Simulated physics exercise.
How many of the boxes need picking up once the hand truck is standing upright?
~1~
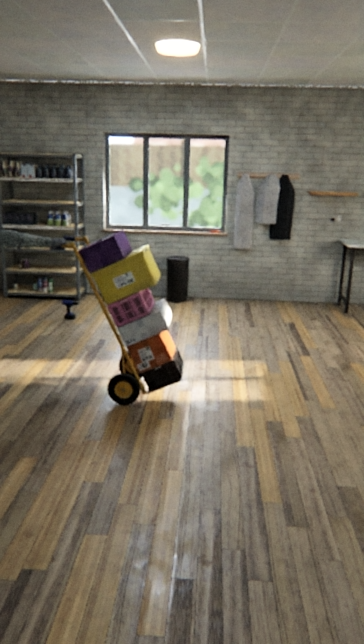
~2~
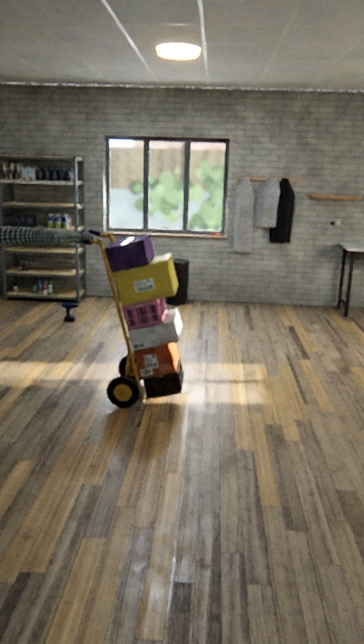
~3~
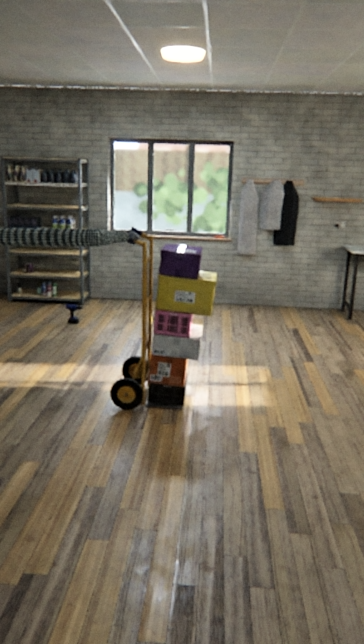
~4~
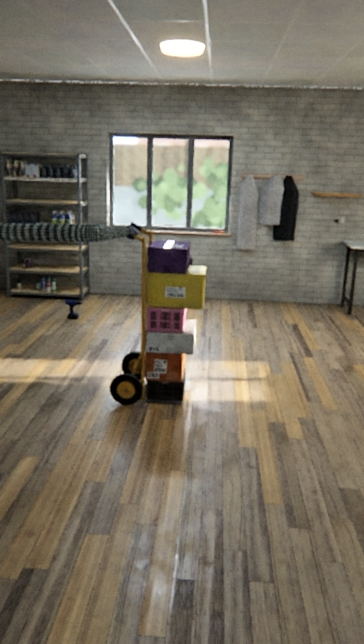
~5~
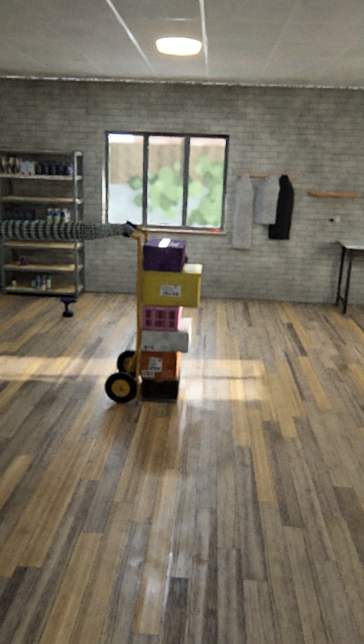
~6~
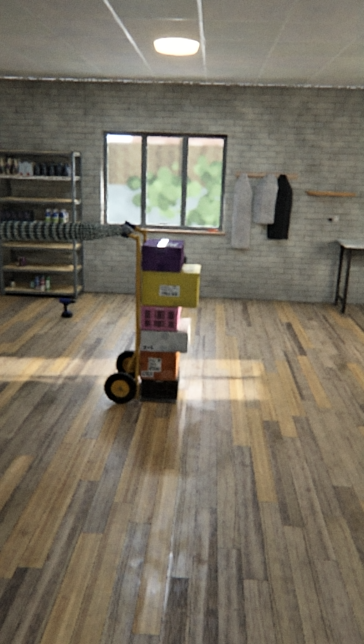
None of them do, as all six boxes are still stacked on the hand truck when it comes to rest.
